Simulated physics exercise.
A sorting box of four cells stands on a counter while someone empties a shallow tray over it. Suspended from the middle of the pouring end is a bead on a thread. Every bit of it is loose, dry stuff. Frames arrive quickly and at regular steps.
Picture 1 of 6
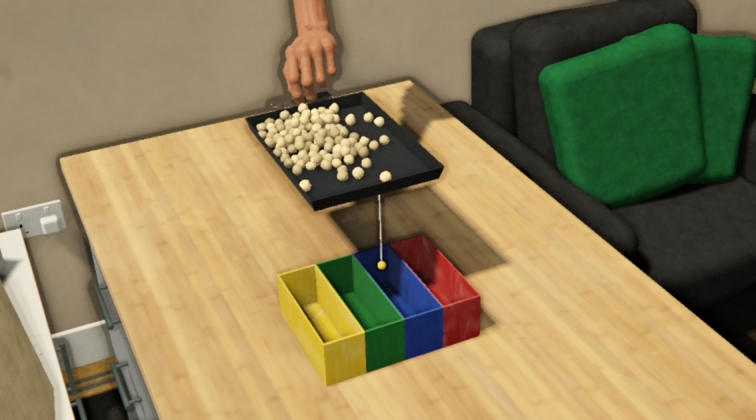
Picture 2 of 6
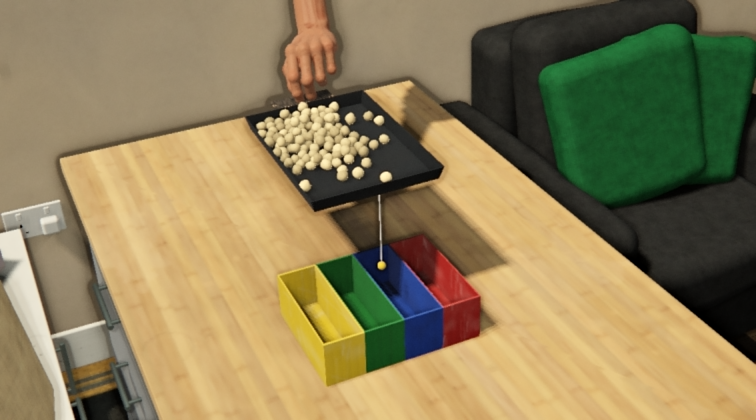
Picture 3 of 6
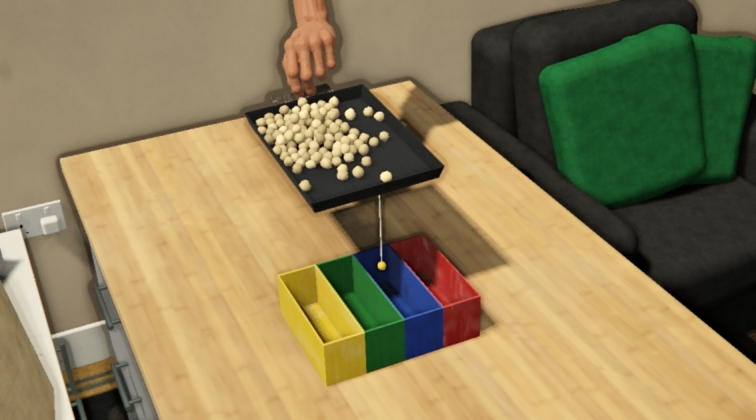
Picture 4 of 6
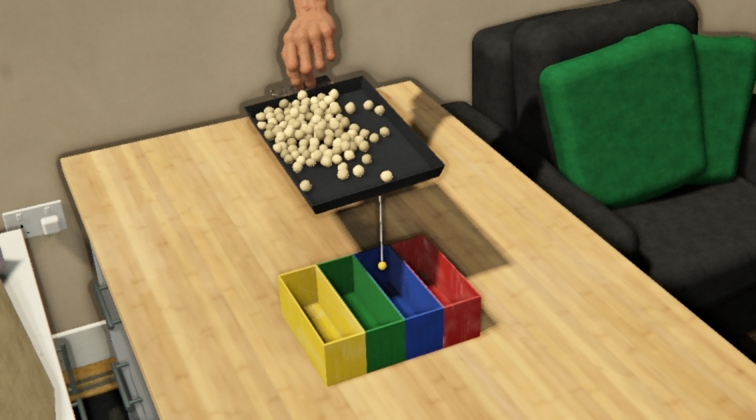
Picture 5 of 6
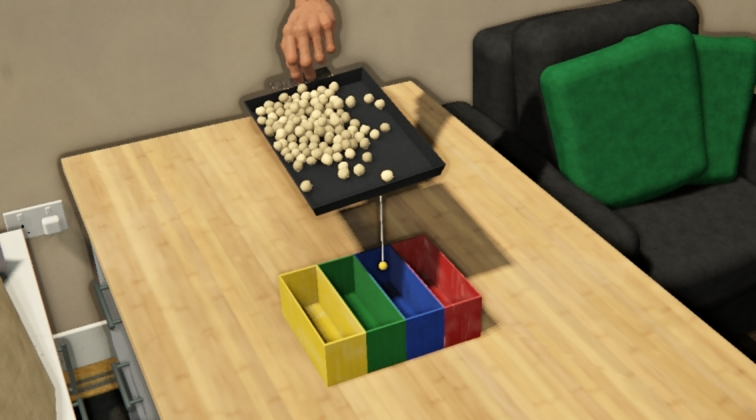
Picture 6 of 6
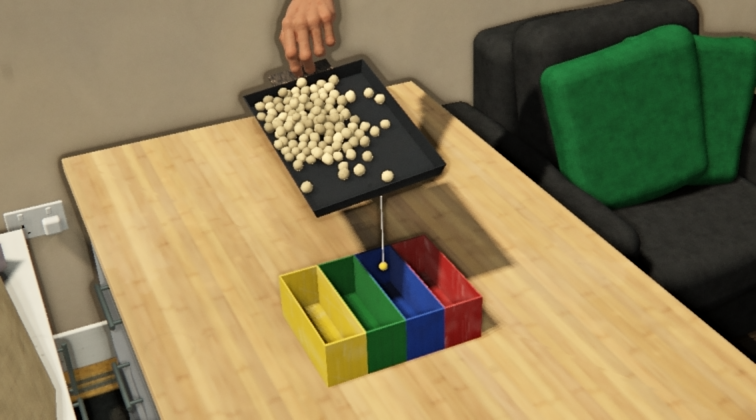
We see a hand at the far end of a dark tray of pale round pieces gradually raising that end above a box with yellow, green, blue and red cells, while a bead hangs nearly still from the near edge.
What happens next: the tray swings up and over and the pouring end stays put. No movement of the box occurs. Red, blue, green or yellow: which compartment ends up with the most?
The yellow one.
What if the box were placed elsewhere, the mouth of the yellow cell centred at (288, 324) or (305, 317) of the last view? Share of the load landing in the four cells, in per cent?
In order, about 90 and 90 in a hundred.
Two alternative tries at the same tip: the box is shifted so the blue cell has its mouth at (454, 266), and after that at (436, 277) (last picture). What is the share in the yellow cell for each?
10 and 30 in a hundred.
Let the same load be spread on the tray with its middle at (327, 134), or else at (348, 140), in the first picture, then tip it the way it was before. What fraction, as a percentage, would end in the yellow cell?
60 per cent for the first try, 50 per cent for the second.
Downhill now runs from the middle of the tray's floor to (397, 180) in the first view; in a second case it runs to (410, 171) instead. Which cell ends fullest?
First aim: The red one. Second aim: The red cell.
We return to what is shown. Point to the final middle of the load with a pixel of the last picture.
Close to (336, 344) in the last view.
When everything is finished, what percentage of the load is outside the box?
That comes to some 10 per cent.
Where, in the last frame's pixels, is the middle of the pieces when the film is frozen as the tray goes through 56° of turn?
Somewhere about pixel (326, 163).
Soon, tray tipped steeply; nearly all on the tray; a stray few in the yellow cell; a stray few in the green cell; a small part falling or outside the box.
A while on, tray tipped right over; a small part on the tray; about a third in the yellow cell; about a quarter in the green cell; about a quarter falling or outside the box.
Towards the end, tray tipped past a quarter turn; about half in the yellow cell; about a third in the green cell; a small part falling or outside the box.
Finally, tray tipped past a quarter turn; about half in the yellow cell; about a third in the green cell; none in the blue cell; none in the red cell; a small part outside the box.
